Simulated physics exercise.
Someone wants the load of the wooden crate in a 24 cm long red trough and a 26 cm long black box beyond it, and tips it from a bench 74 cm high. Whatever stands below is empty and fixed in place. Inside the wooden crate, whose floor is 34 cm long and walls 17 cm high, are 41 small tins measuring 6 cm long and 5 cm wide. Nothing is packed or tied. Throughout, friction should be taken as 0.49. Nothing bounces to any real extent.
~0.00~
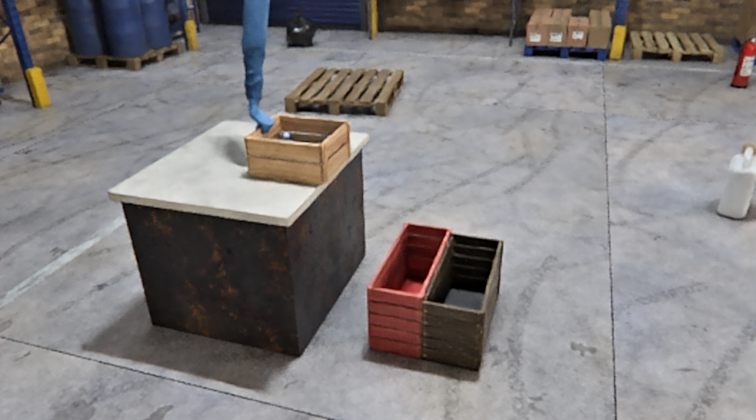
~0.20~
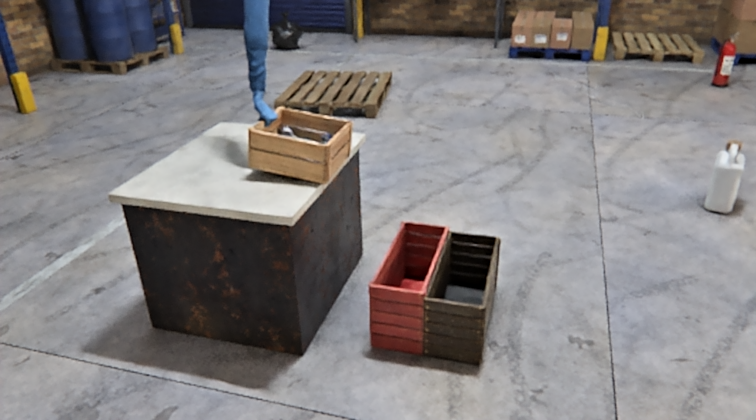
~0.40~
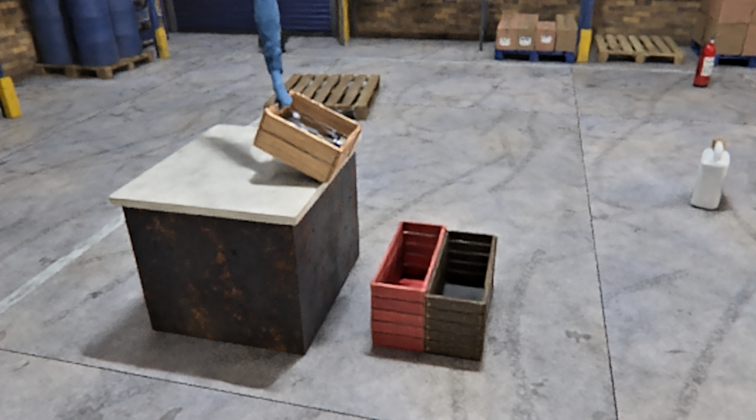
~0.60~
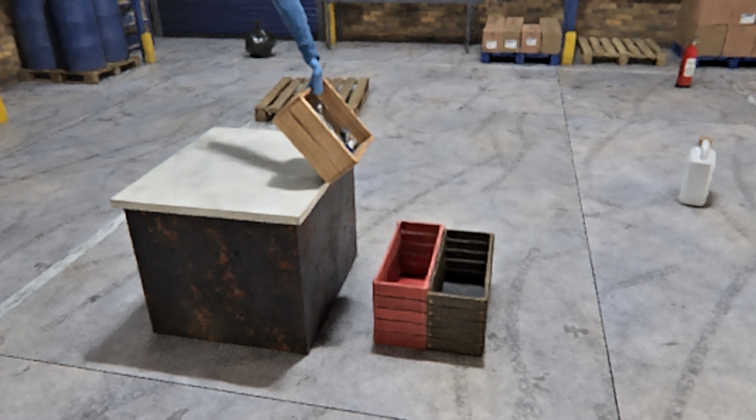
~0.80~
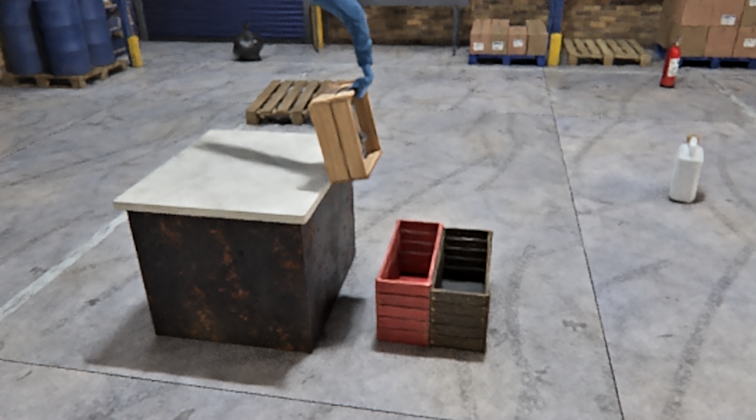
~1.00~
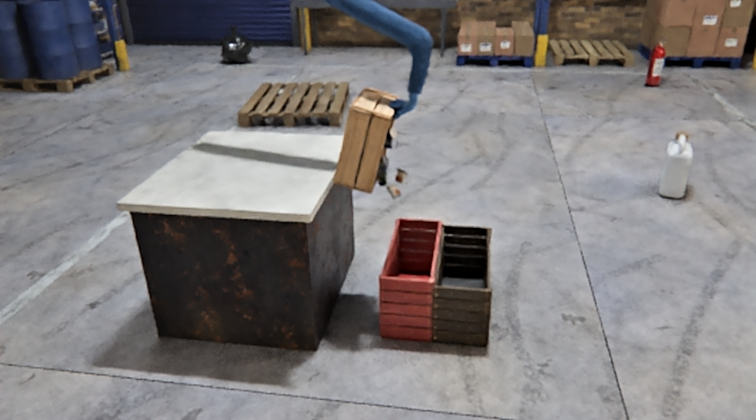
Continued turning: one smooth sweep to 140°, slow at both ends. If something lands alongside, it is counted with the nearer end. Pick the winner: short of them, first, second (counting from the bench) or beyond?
The largest share ends in the nearer one: The red trough.
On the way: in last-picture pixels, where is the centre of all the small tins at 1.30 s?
Estimated middle - around (405, 226).
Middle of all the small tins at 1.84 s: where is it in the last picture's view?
I'd put the middle close to (418, 299) in the last view.
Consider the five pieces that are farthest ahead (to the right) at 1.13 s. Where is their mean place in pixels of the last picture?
I'd put their middle close to (420, 217).
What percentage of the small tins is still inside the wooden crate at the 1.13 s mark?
That works out to some 65 percent of it.
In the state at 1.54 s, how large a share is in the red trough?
Close to 75 in a hundred.
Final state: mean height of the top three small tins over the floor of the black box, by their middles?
Near 3 centimetres, I'd say.
After 1.13 s, tilt 119°; 26 still in the wooden crate, 1 in the red trough and 14 in the air.
After 1.30 s, tilt 134°; 6 still in the wooden crate, 11 in the red trough, 3 in the black box and 21 in the air.
After 1.54 s, tilt 140°; 31 in the red trough, 4 in the black box and 6 in the air.
Outcome (at 1.84 s), 35 in the red trough, 4 in the black box and 2 on the ground short of the red trough.
